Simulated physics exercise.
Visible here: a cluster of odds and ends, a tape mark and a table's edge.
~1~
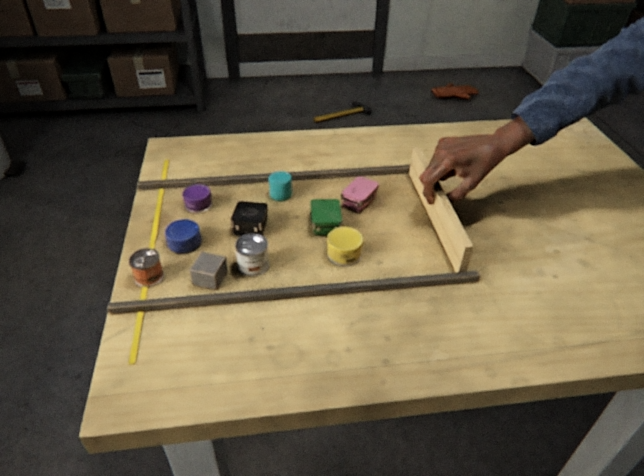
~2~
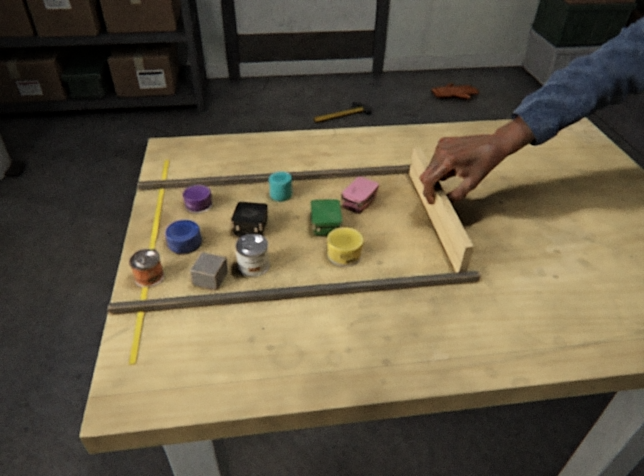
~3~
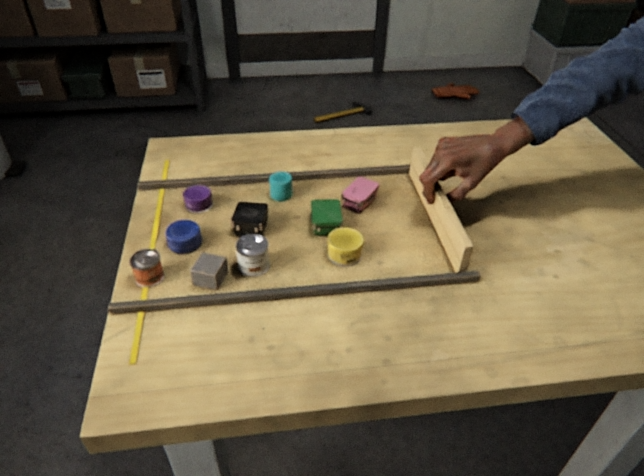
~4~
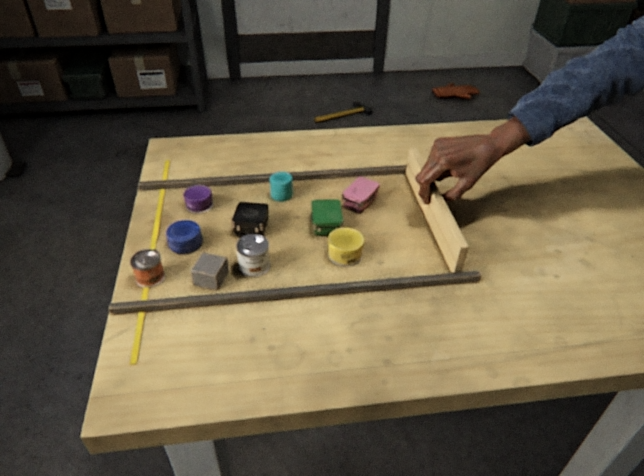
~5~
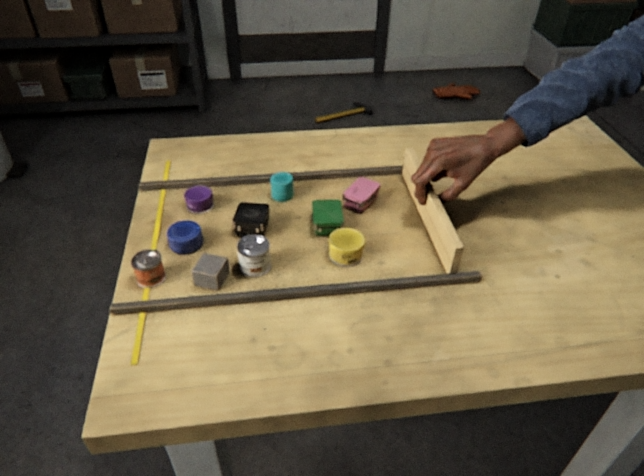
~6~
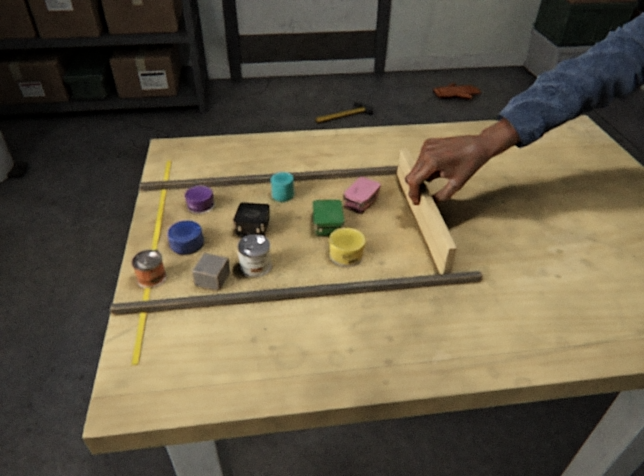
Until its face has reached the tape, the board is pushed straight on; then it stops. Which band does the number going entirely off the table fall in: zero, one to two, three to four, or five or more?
I reckon the number that spills over the end lands at five or more.
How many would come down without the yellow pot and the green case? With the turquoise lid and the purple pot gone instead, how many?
3, then 4.
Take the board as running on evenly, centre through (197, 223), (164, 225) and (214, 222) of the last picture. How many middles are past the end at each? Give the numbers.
Taking the places in turn, the counts are 1, 5 and 0.
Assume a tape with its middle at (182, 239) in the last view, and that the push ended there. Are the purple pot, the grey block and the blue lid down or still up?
In order, the purple pot keeps its spot, then the grey block keeps its spot, then the blue lid goes off the edge.
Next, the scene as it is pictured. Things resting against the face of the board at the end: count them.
Well, it touches 5.
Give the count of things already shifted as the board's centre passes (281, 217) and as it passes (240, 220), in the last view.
At the first spot 7, then 9.
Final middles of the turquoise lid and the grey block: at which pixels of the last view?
Listed in order, first is (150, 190) and the other is (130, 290).
Soon after, none off yet; orange tin at rest near (149, 269); blue lid at rest near (186, 237); purple pot at rest near (200, 200).
After that, none off yet; orange tin at rest near (149, 269); blue lid displaced a little near (166, 239); purple pot at rest near (192, 202).
In the end, the number that fall off is five or more; gone, white pot, black case, purple pot, blue lid and orange tin.
